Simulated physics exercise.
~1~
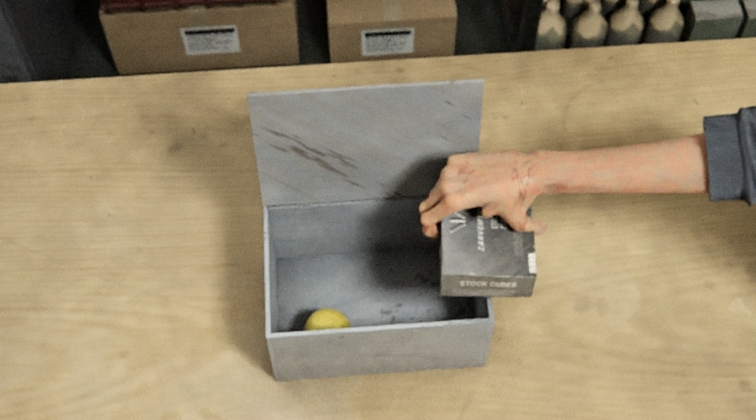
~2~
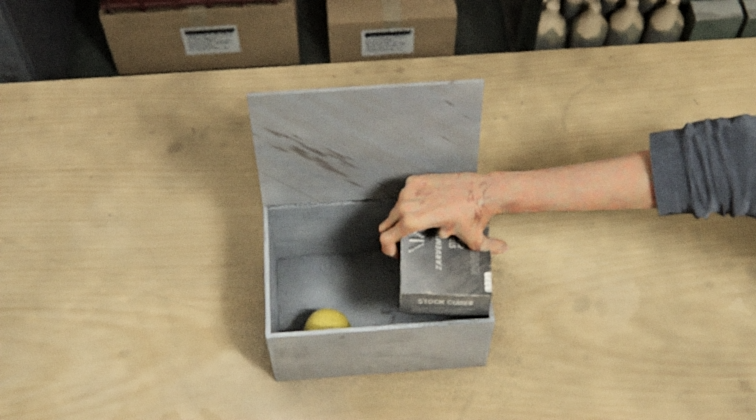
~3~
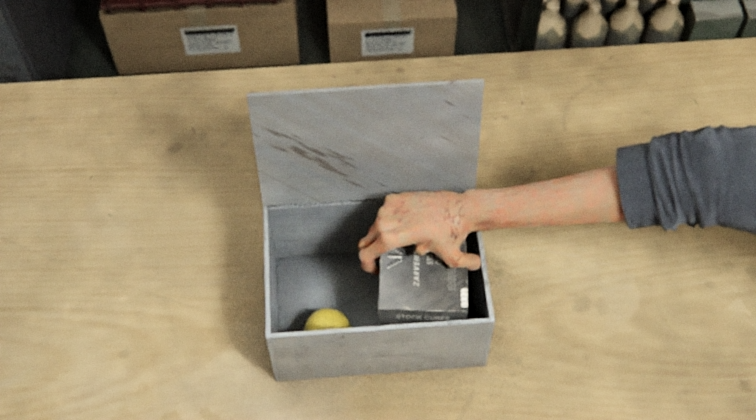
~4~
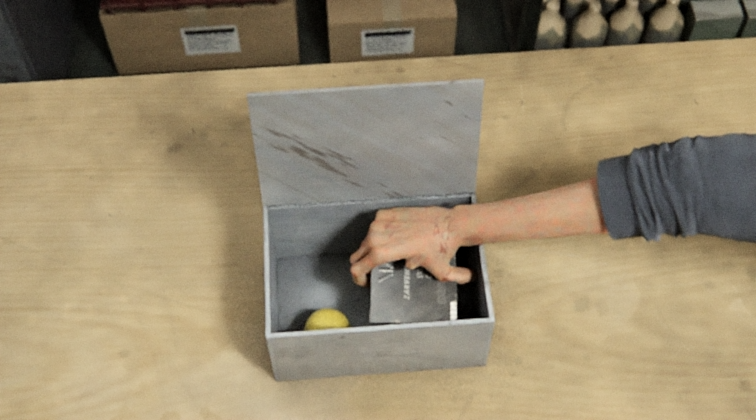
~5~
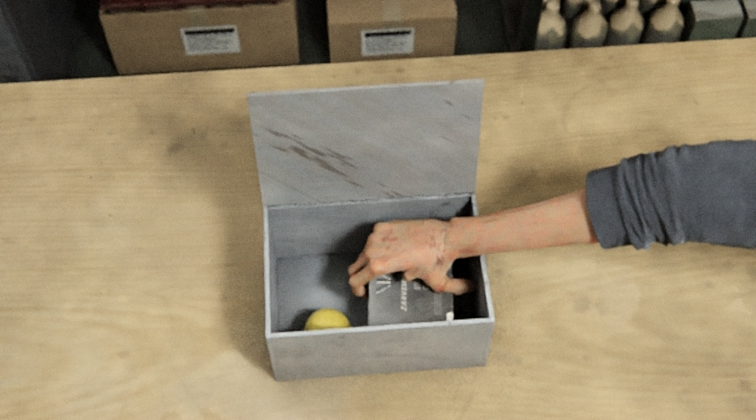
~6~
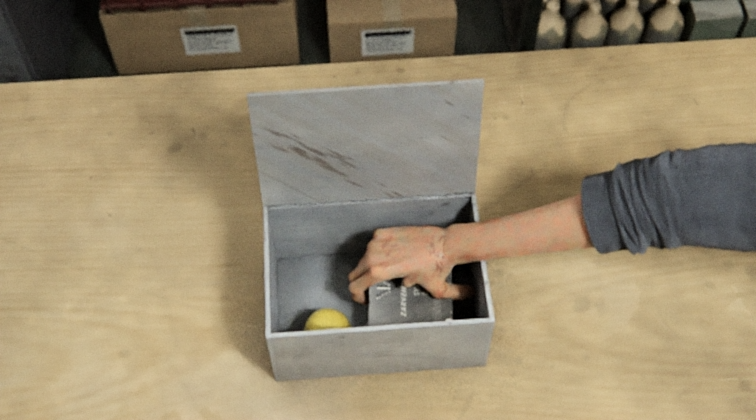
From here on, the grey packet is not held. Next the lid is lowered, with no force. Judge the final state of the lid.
Most likely the lid will land on the rim.
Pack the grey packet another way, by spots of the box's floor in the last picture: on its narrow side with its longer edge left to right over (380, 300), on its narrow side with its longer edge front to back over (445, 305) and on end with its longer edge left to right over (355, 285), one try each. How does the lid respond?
In the first case it shuts; in the second case it shuts; in the third case it stays open.
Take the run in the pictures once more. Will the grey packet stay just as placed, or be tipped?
As it turns out, the grey packet keeps its original angle.
Then, 1.30 s past the last view, lid 83° above the rim.
Then, 1.60 s past the last view, lid 59° above the rim.
Then, 1.80 s past the last view, lid 31° above the rim.
Then, 2.00 s past the last view, lid shut.
Finally, lid shut; both still in place. Final places as the last picture's camera would see them, grey packet near (410, 296).
